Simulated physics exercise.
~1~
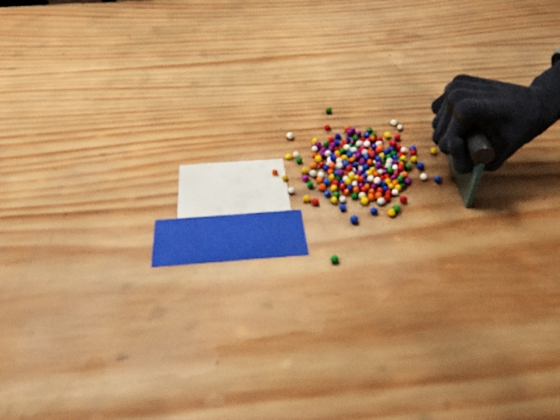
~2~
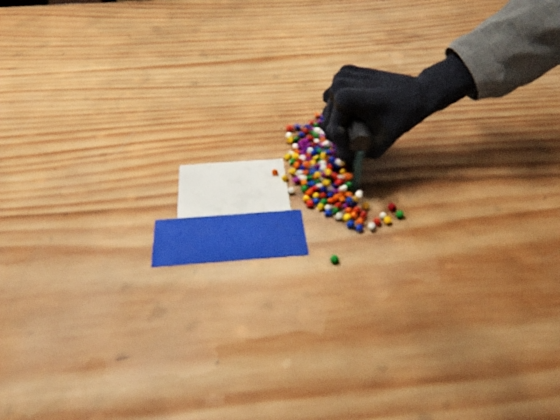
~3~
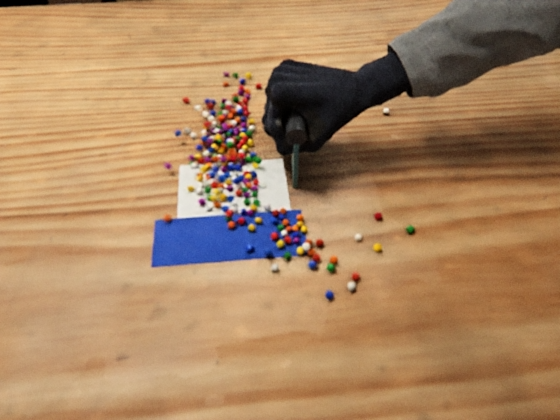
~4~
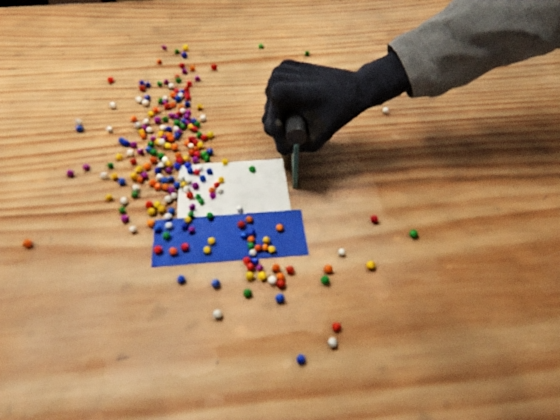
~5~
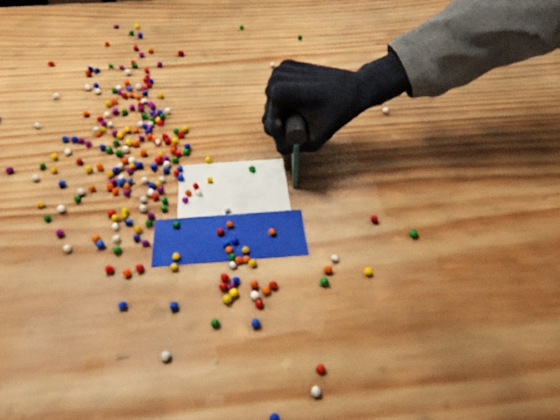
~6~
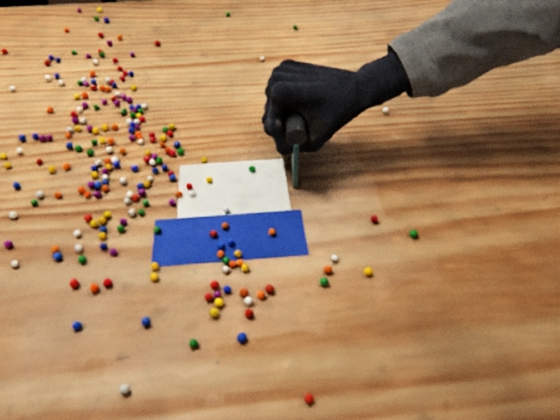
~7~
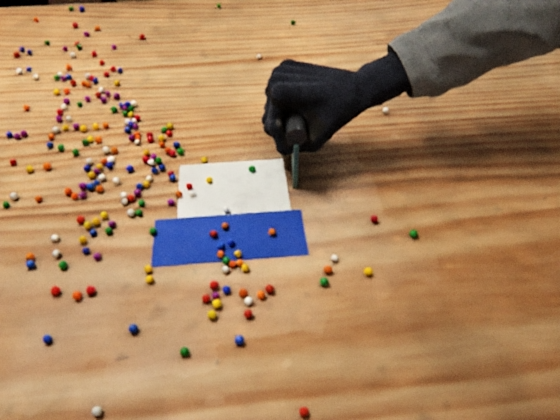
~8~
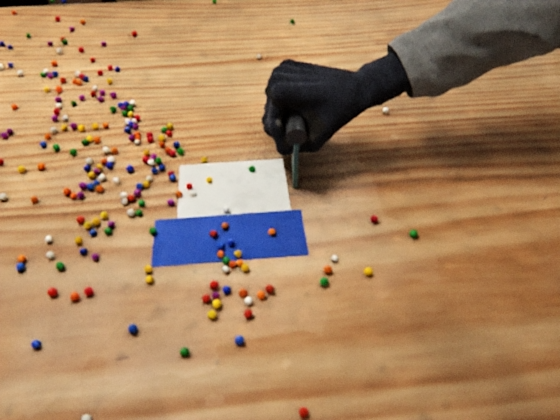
The clip shows a black-gloved hand sweeping a pile of multicoloured beads leftward with a scraper across a wooden surface, then stopping beside a white sheet and a blue one as the beads roll onward, scattering mostly beyond the sheets, with a few remaining on them.
